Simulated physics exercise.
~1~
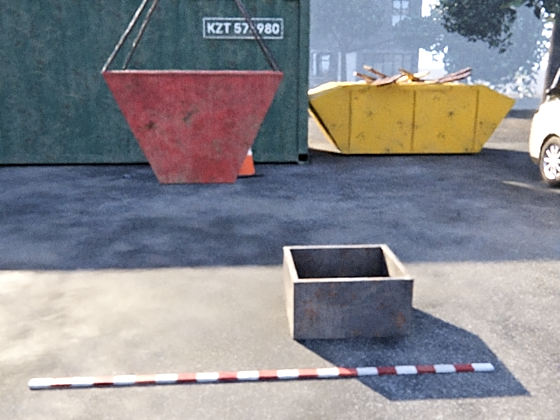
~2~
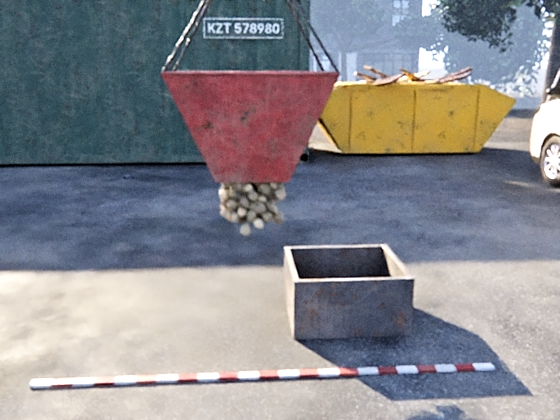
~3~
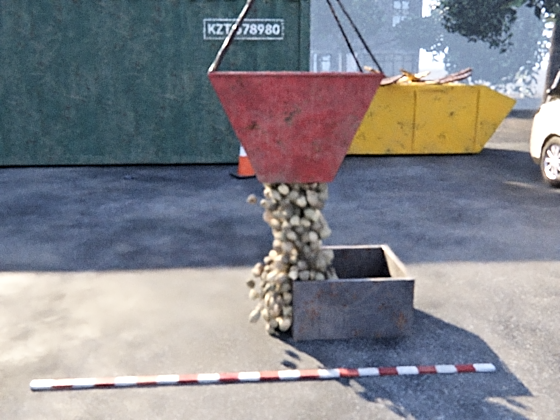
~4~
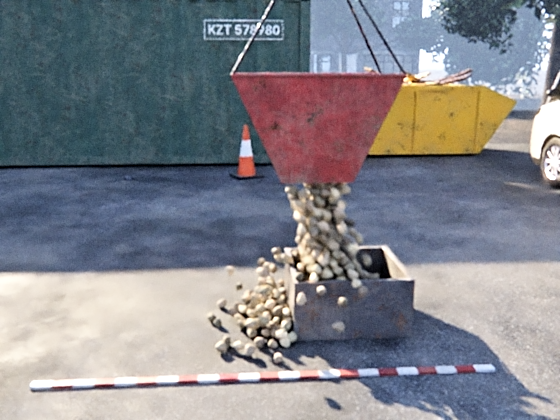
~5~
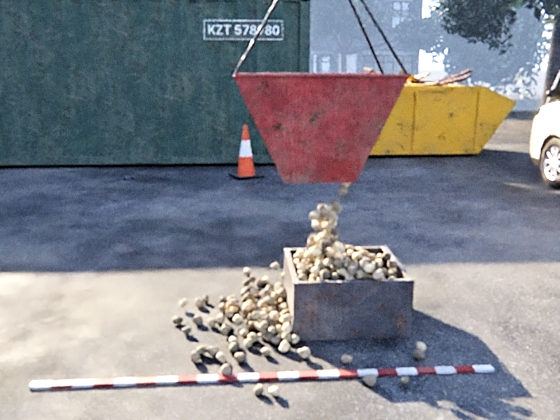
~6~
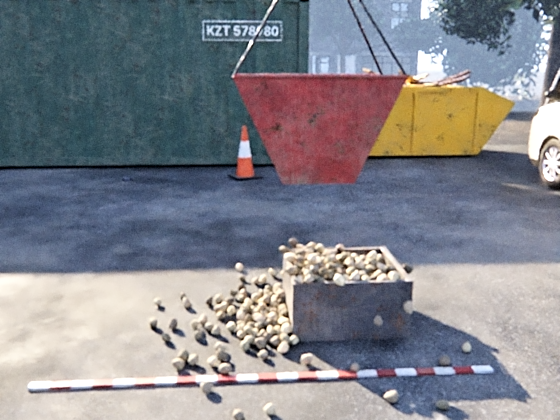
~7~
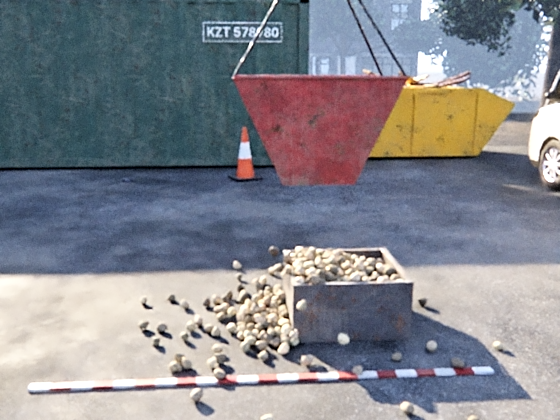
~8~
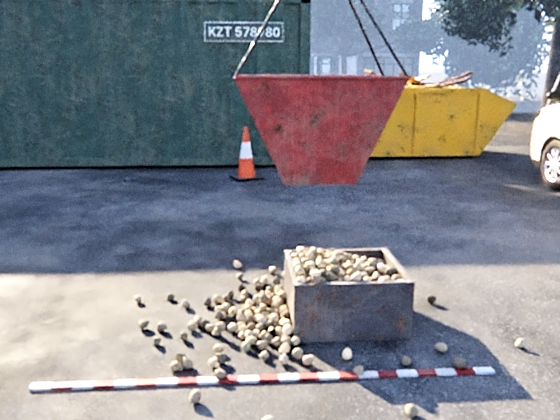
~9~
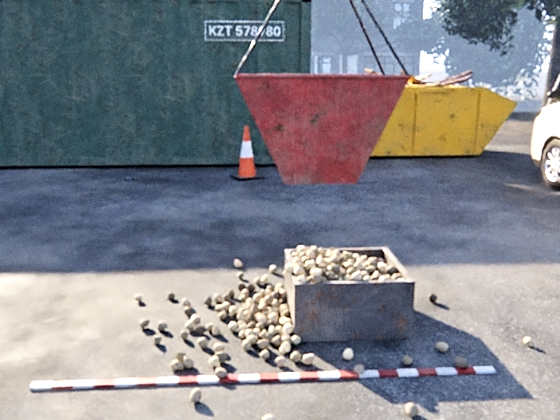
In a paved yard, a red skip hanging from chains swung rightwards and poured pale, rounded stones from its bottom, spilling some left of a metal bin before filling it, and it ended heaped, with a pile beside it and a few strays scattered around.
